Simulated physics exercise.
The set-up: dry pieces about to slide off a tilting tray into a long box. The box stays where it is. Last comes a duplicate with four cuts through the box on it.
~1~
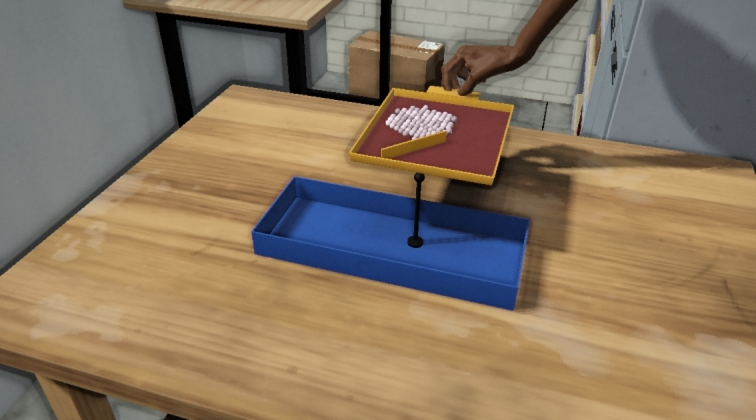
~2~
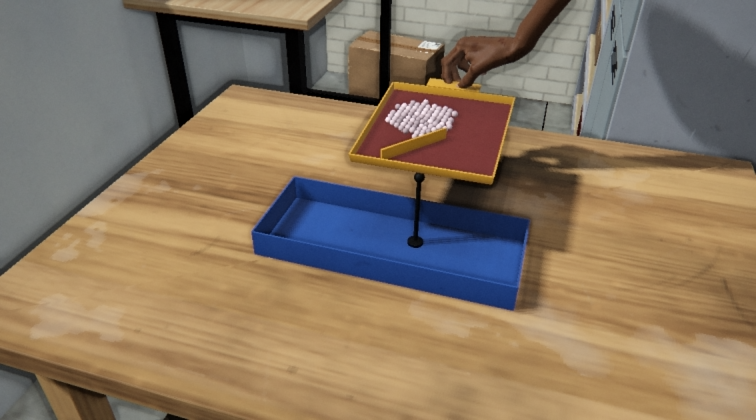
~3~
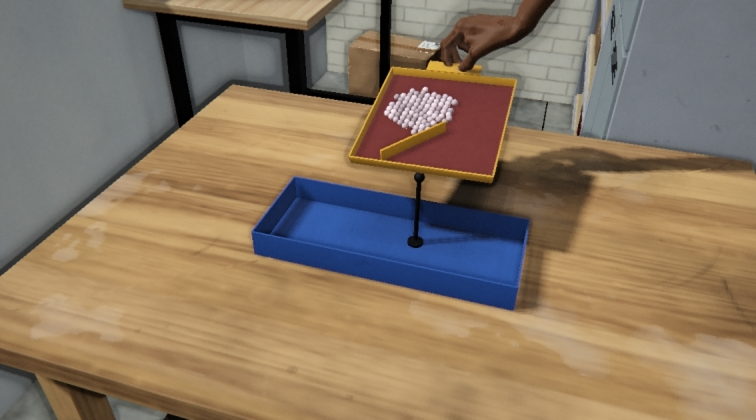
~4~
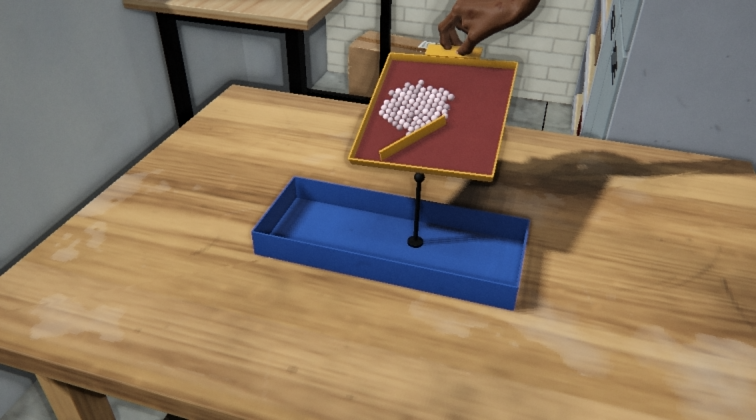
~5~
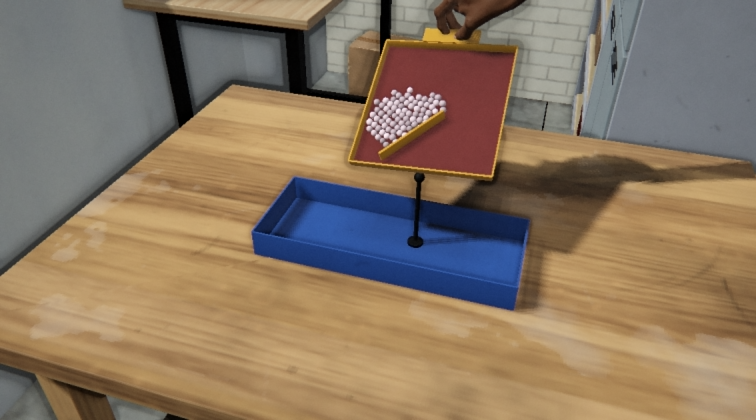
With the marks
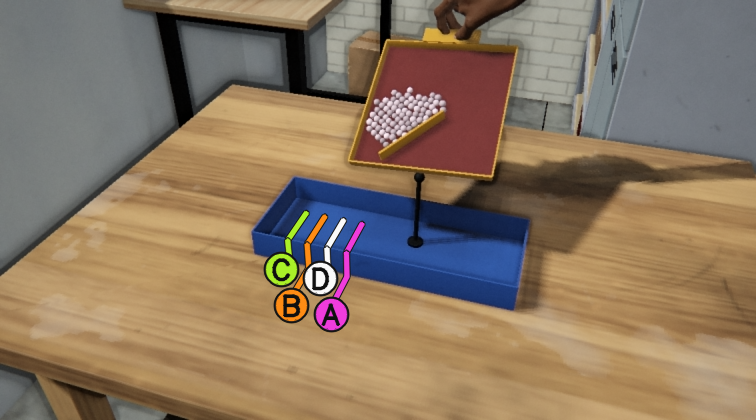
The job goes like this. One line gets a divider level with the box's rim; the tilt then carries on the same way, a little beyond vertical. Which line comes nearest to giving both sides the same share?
Take D.
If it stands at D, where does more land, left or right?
The right side.
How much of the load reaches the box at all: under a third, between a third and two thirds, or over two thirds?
It is over two thirds.
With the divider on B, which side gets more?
More lands on the right.
On the marked copy, line A crosses the front rim at (346, 251); line B crosses the front rim at (307, 243); line C crosses the front rim at (288, 239); line D crosses the front rim at (327, 247).
Choosing A, of what is caught, nearly all on the left of the divider, a small part on the right.
Choosing B, of what is caught, a stray few on the left of the divider, nearly all on the right.
Choosing C, of what is caught, none on the left of the divider, all on the right.
Choosing D, of what is caught, about a third on the left of the divider, about two thirds on the right.
